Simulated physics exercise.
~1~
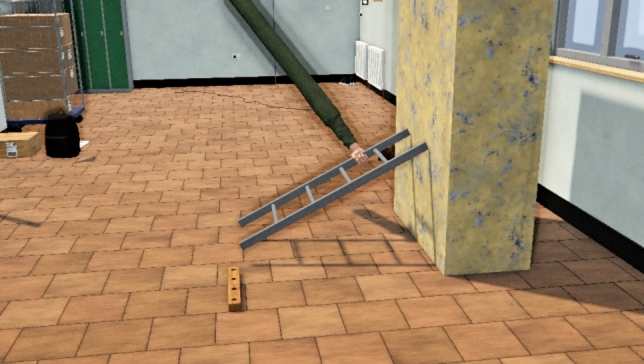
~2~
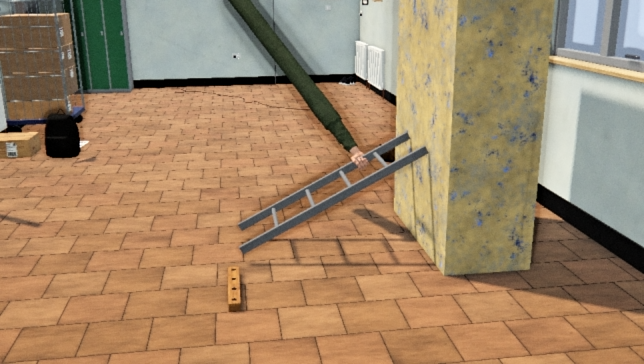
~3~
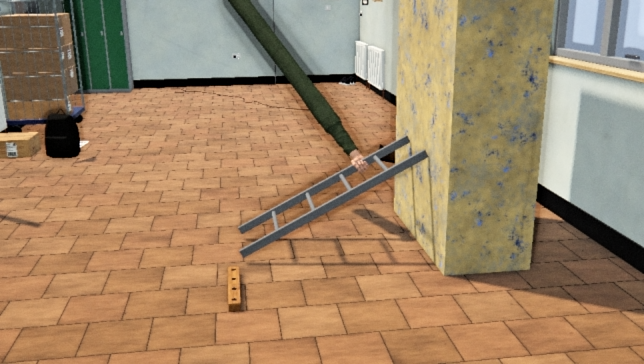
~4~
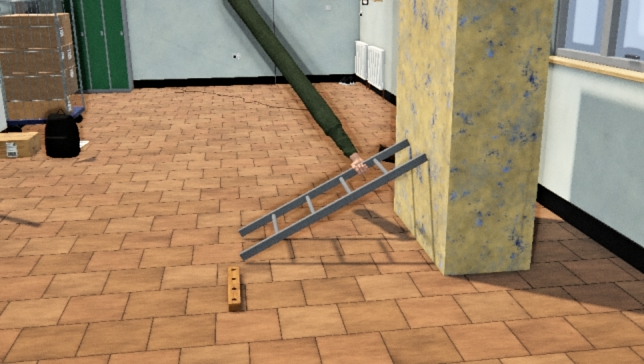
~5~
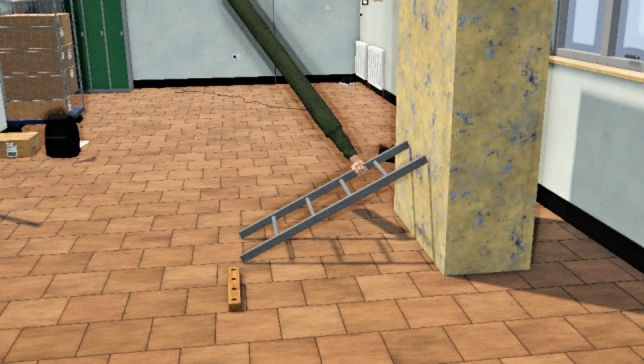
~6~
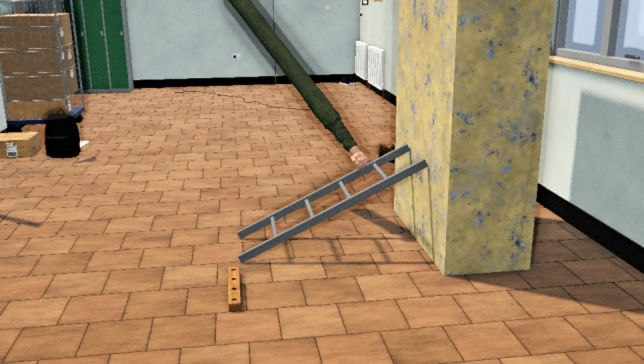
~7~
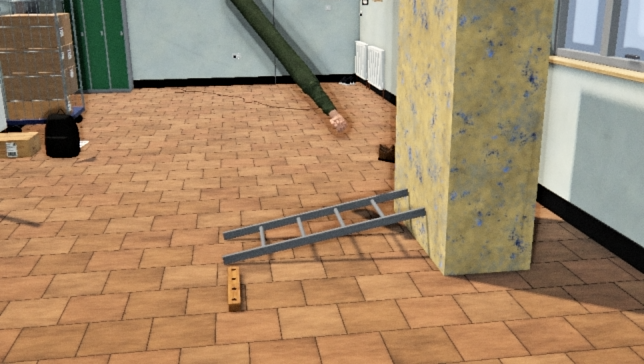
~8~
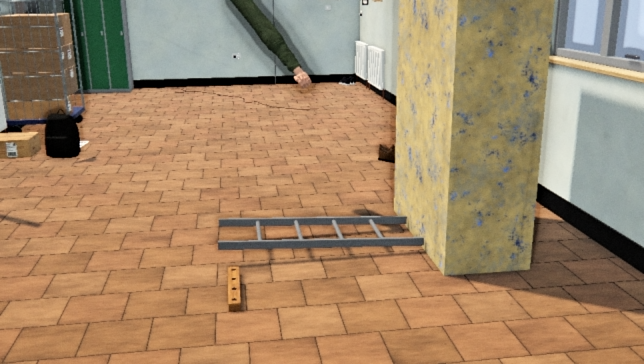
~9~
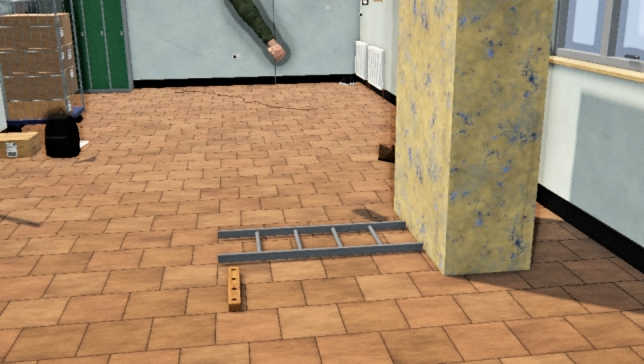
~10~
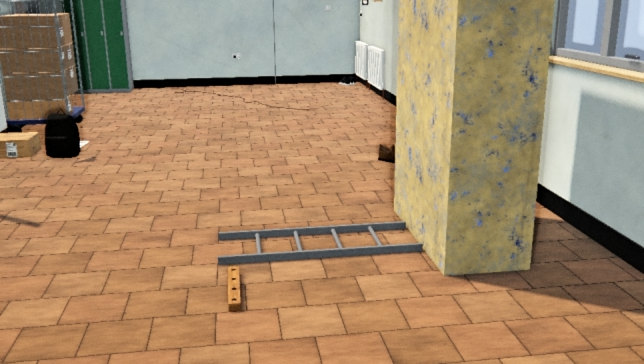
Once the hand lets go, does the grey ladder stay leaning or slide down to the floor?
The grey ladder slides out and falls, ending up flat on the tiled floor.
